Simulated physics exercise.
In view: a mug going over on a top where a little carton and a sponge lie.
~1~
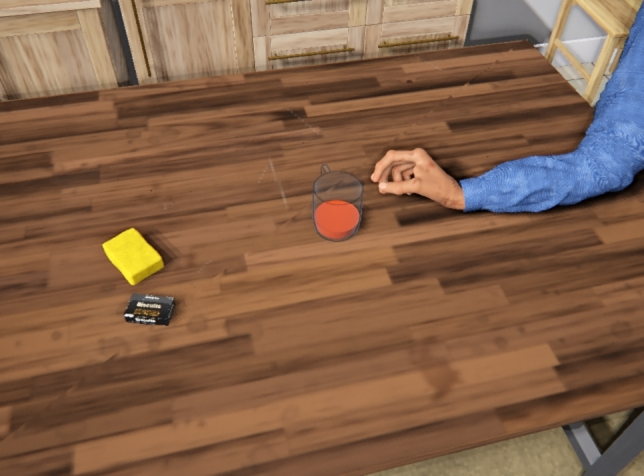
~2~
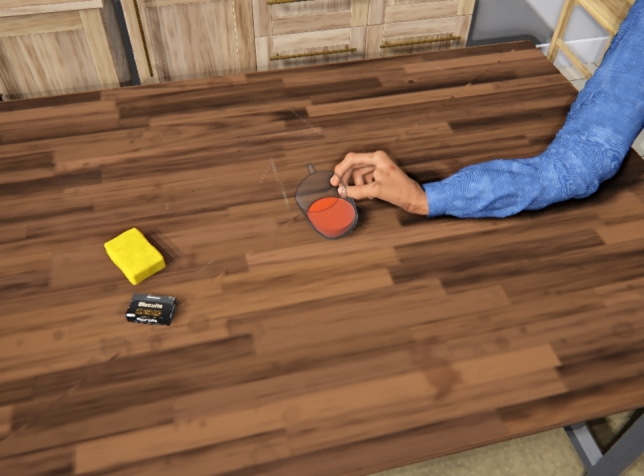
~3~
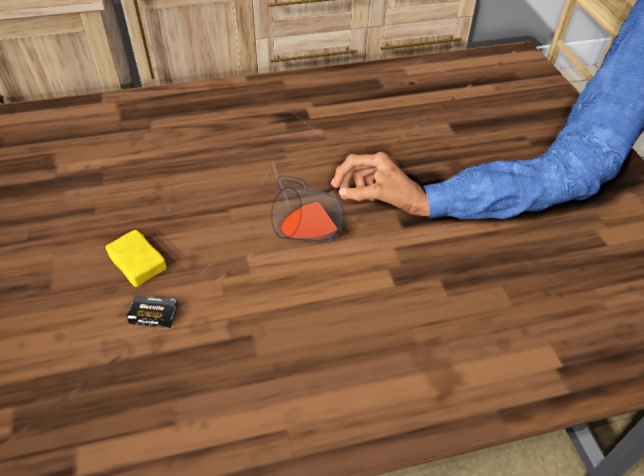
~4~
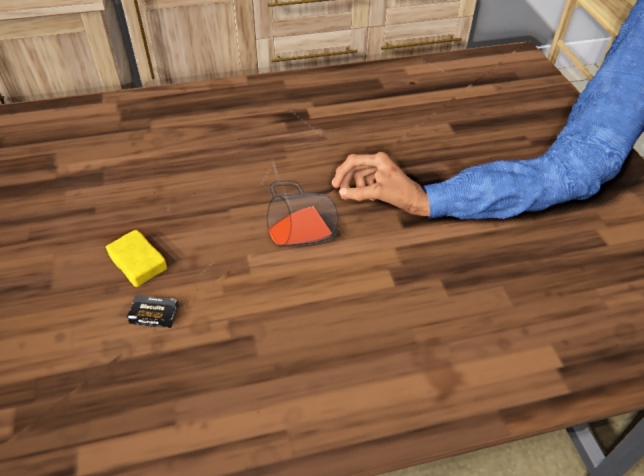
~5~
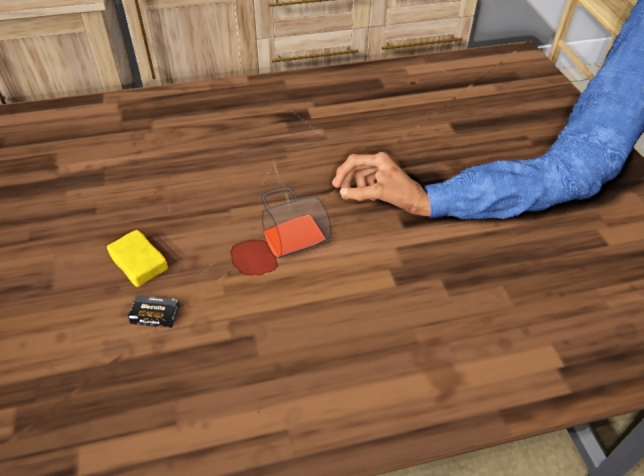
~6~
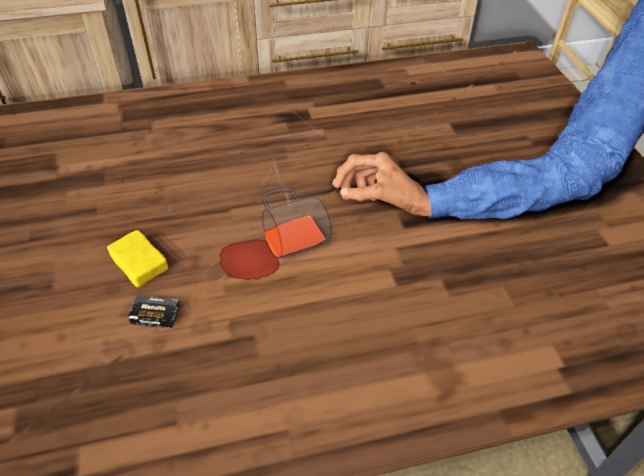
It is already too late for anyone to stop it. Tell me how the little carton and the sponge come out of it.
The little carton is hit, and as for the sponge, it is hit.
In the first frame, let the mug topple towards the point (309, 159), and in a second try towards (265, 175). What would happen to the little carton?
Case one, the item is left alone; case two, the item is left alone.
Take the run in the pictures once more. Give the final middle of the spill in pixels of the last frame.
The centre comes to rest around (164, 291).
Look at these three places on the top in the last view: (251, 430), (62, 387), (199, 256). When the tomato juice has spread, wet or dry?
Point 1 avoided; point 2 avoided; point 3 met by the spill.
Next, the puddle covers about as much as a saucer; the little carton is in it; the sponge is in it.
After that, the puddle covers about as much as a plate; the little carton is in it; the sponge is in it.
Finally, the puddle covers about as much as a plate; the little carton is in it; the sponge is in it.
